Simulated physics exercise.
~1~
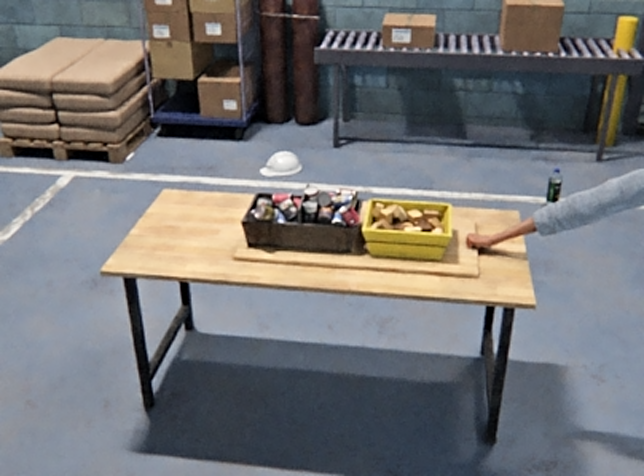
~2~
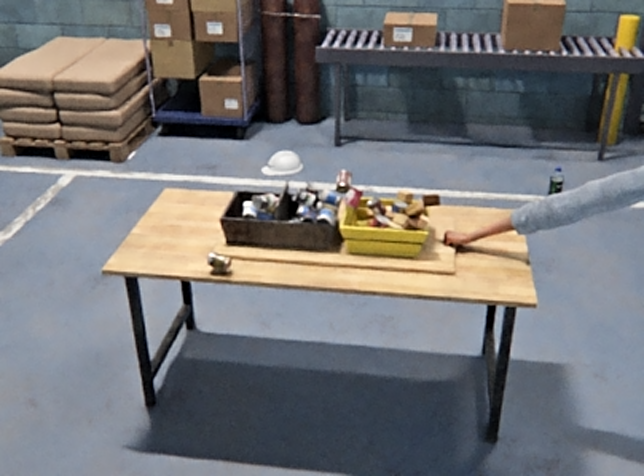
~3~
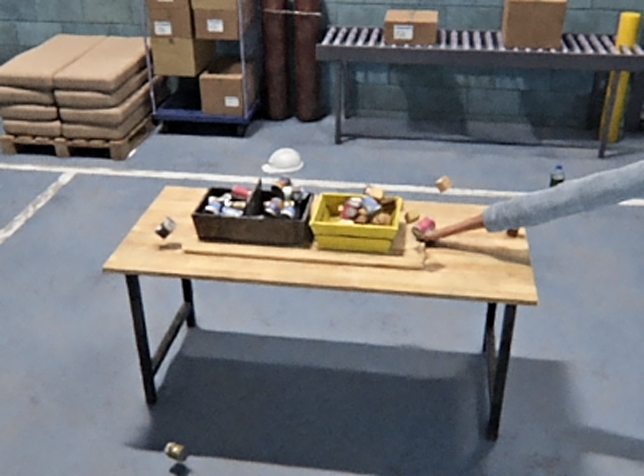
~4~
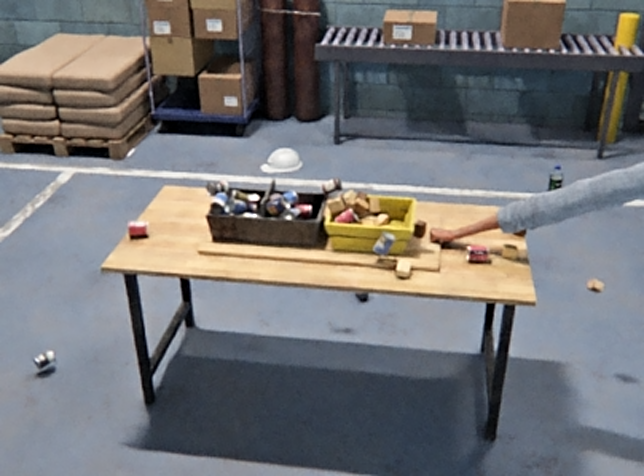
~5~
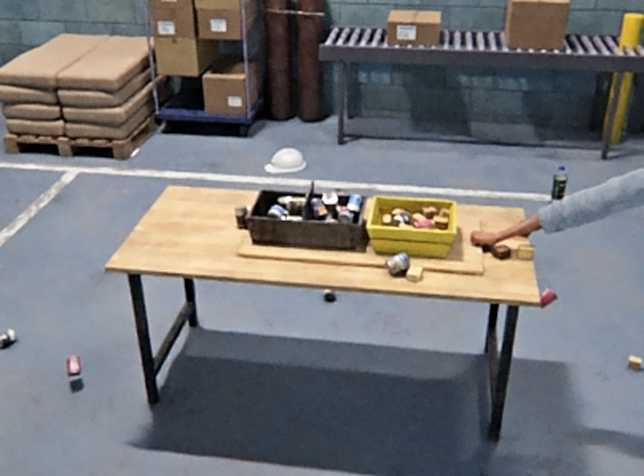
The footage shows a hand sliding a board left and then back right across a wooden table, carrying a black tote of small tins and a yellow tote of wooden blocks. Several pieces spill out, and some end up scattered on the tabletop and the blue floor.
